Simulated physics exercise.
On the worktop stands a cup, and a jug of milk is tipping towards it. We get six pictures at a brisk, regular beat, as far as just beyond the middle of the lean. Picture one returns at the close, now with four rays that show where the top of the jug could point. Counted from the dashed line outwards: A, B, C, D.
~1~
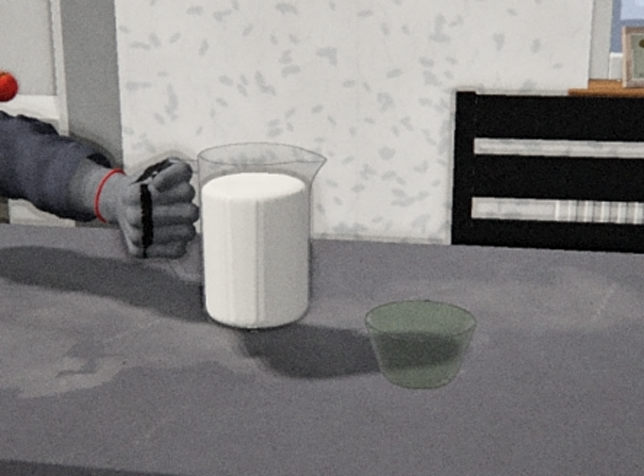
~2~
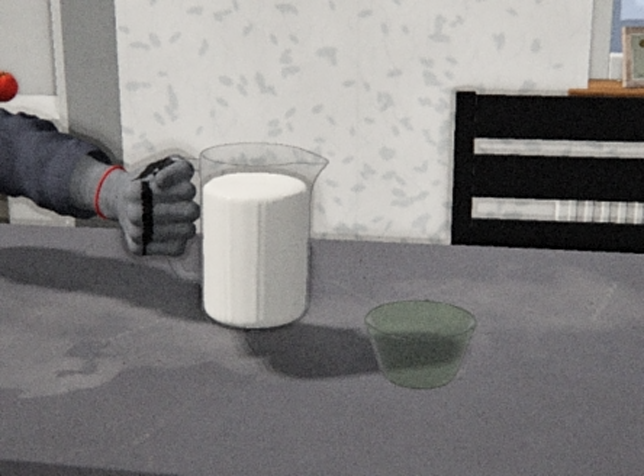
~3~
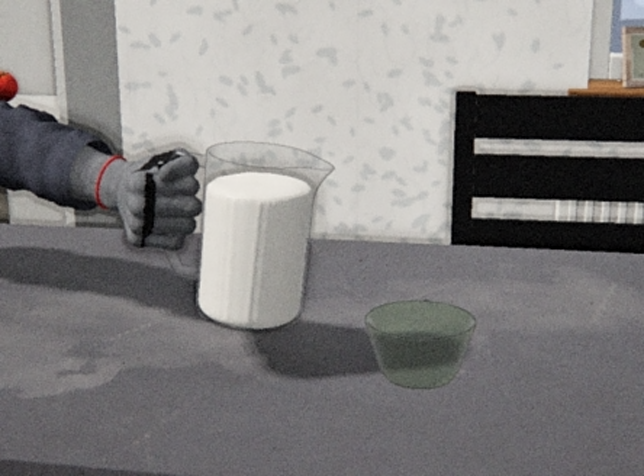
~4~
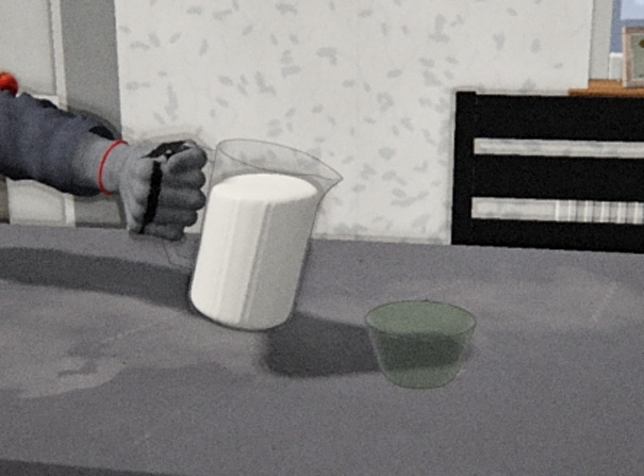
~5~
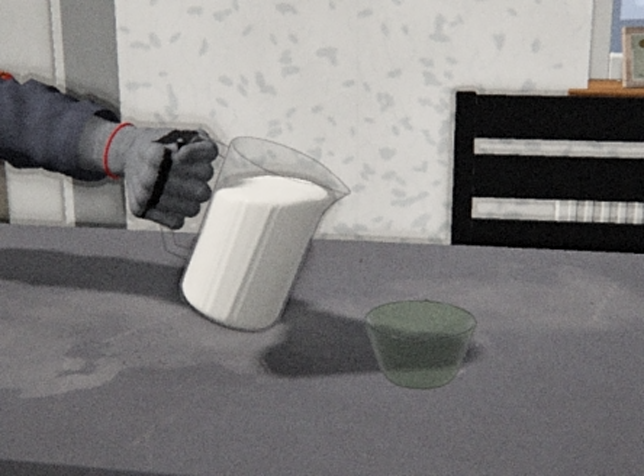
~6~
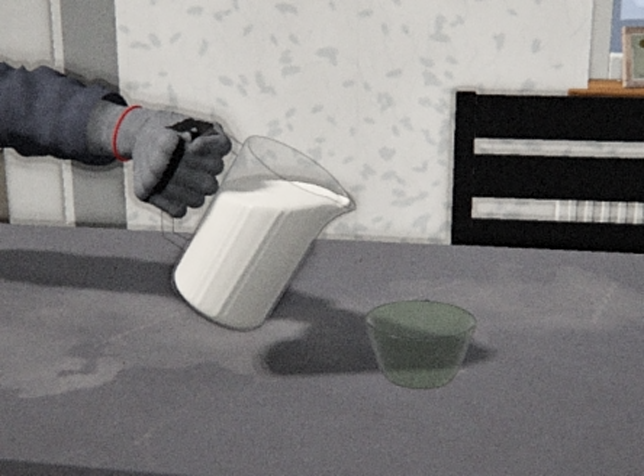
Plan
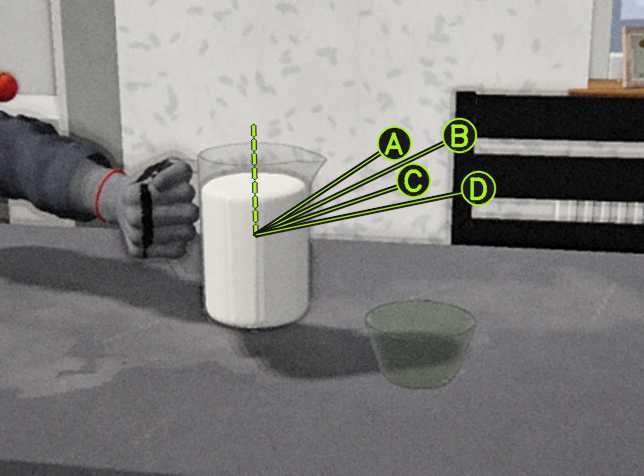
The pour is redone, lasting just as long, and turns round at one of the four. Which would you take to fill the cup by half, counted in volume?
It is A.
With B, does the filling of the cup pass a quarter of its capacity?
Yes.
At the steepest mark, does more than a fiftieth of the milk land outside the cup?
Yes, it does.
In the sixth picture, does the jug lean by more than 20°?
Yes, it does.
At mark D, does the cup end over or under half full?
Over.
On the marked copy, A at (380, 152); B at (444, 143); C at (397, 186); D at (462, 192).
Choosing A, the cup ends with about 53 % of what it can hold.
Choosing B, the cup ends with about 68 % of what it can hold; 5 % of the milk is spilt.
Choosing C, the cup ends with about 79 % of what it can hold; 11 % of the milk is spilt.
Choosing D, the cup ends with about 82 % of what it can hold; 22 % of the milk is spilt.
